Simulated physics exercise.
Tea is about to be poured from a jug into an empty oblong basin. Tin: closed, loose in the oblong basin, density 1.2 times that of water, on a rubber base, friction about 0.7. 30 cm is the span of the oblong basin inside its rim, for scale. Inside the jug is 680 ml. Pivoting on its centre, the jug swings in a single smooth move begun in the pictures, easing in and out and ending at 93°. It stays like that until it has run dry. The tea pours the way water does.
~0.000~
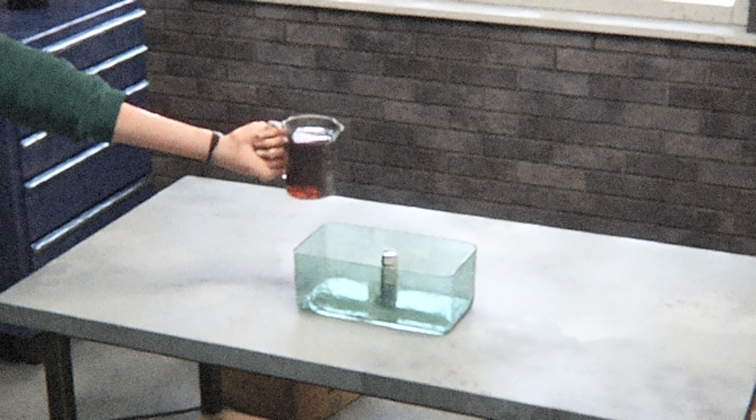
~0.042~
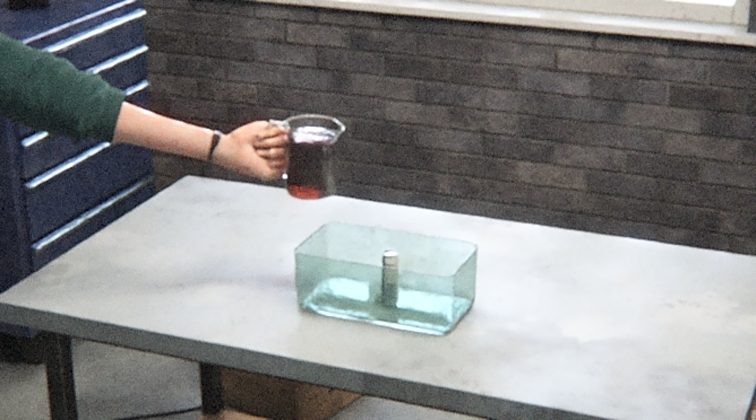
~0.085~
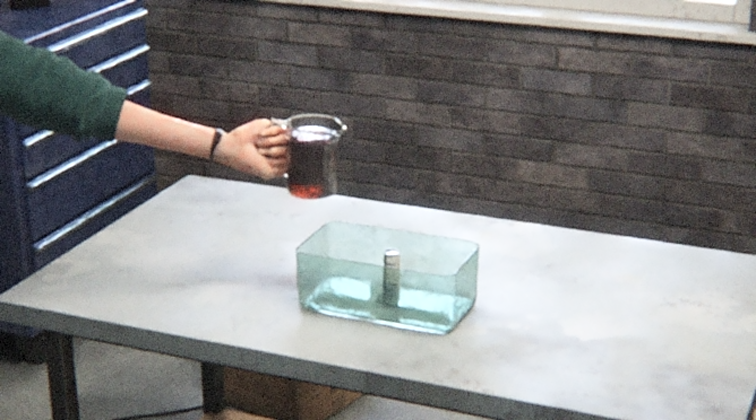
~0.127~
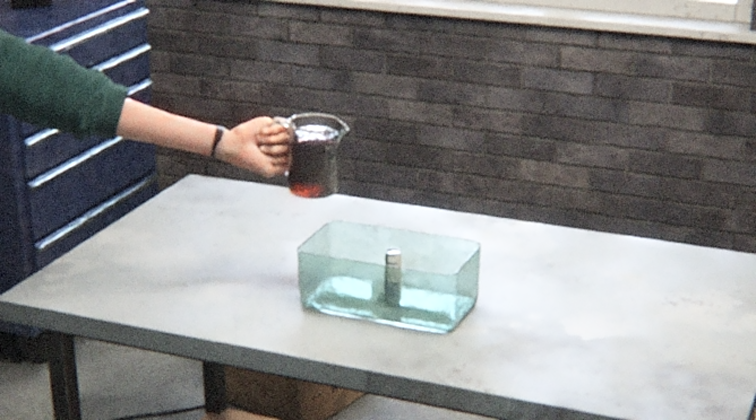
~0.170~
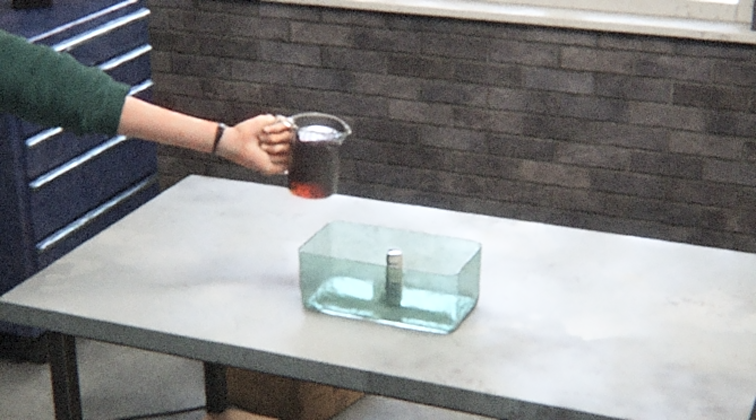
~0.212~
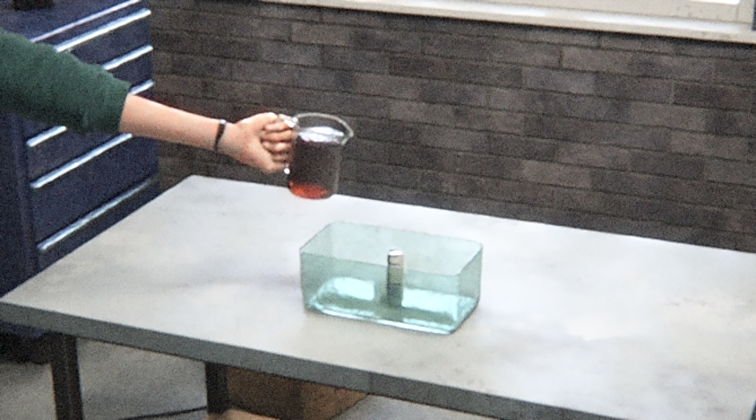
The clip opens on a hand reaching in from the left, holding a clear jug of dark reddish tea above a glassy green oblong basin with a small upright tin inside, on a pale table. The jug stays nearly upright at first, then leans slightly to the right, while the basin stays empty of tea.
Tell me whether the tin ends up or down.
I expect it to overbalance.
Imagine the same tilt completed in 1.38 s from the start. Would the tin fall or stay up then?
Then the tin tumbles.
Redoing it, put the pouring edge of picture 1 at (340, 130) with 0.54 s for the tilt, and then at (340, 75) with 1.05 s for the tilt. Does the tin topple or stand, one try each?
Trial 1 - tin tips; trial 2 - tin stays standing.
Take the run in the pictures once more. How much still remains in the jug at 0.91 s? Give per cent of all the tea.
52 %.
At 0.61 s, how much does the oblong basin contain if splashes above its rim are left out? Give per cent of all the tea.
Roughly 1 percent of it.
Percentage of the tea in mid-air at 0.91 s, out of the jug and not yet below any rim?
Some 20 per cent.
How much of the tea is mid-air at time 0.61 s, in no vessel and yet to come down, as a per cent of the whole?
It comes to about 10 percent.
By 0.61 s the tilt is 59° and 90 per cent is still to pour; the tin stands where it began.
By 0.91 s the tilt is 89° and 51 per cent is still to pour; the tin stands where it began.
By 1.22 s the tilt is 93° and 15 per cent is still to pour; the tin leans 6°.
By 1.55 s the tilt is 93° and 4 per cent is still to pour; the tin lies on its side.
At rest the tin lies on its side.
